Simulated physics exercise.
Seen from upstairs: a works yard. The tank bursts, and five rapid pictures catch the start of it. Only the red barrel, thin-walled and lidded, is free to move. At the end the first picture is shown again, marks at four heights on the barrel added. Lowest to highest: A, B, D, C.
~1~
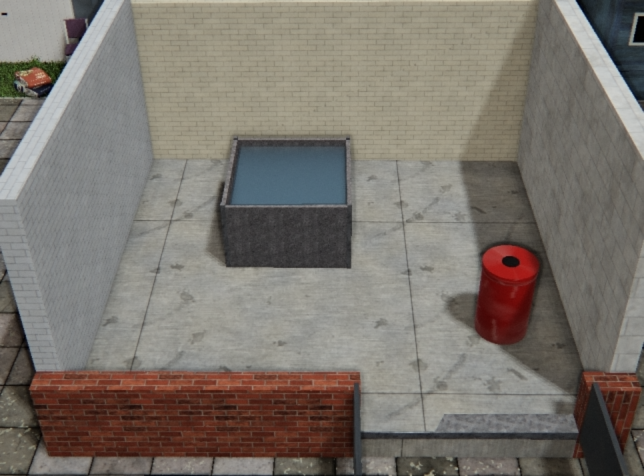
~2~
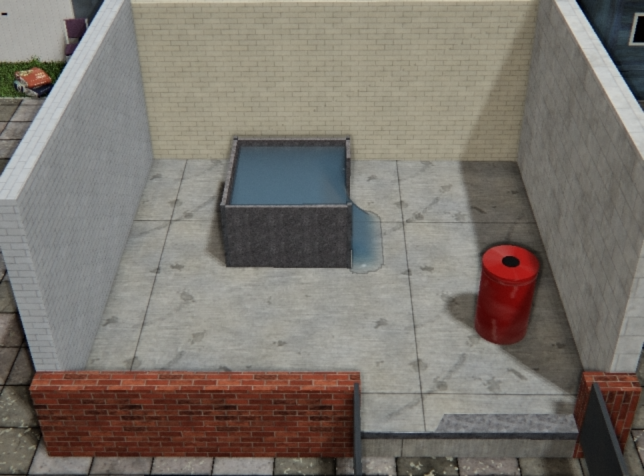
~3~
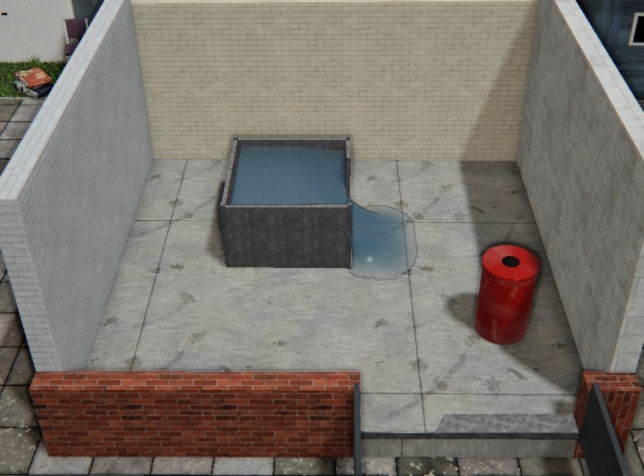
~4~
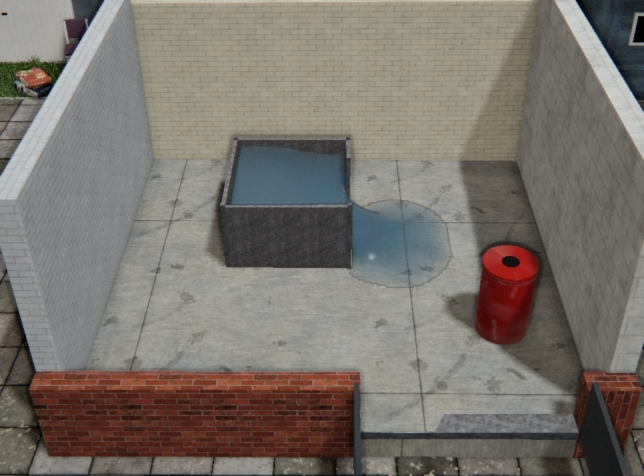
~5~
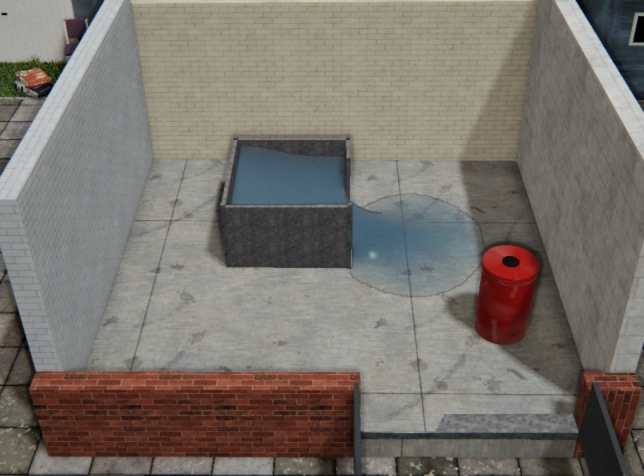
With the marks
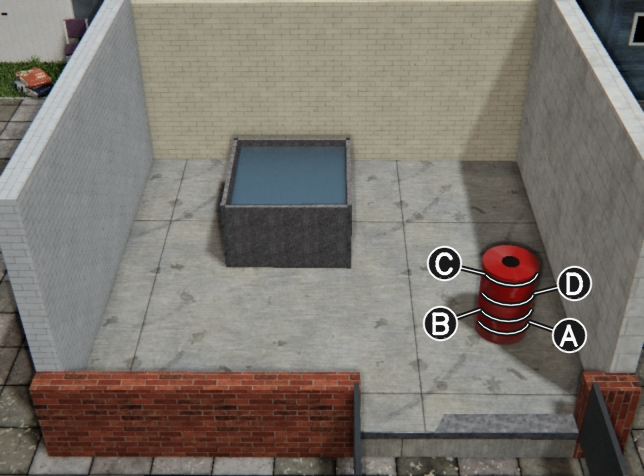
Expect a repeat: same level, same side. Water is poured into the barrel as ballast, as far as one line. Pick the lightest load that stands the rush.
B will do.
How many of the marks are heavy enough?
Three of the four.
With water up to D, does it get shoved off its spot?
No, not at all.
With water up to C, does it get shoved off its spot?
No.
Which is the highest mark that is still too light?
A.
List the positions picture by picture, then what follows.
The first frame shows lid of the red barrel at (510, 262); tank full, its middle at (289, 176); open gate at (471, 376).
In the second frame, 2 % of the ground under water, its edge towards the barrel at (376, 259).
In the third frame, 5 % of the ground under water, its edge towards the barrel at (393, 273).
In the fourth frame, 8 % of the ground under water, its edge towards the barrel at (416, 280).
The fifth frame shows lid of the red barrel at (510, 262); 12 % of the ground under water, its edge towards the barrel at (439, 287).
In white, A at (506, 333); B at (508, 321); C at (514, 285); D at (511, 305); from the bottom up A, B, D, C.
If A is chosen, it is pushed about twice its own width away.
If B is chosen, it does not move.
If C is chosen, it does not move.
If D is chosen, it does not move.
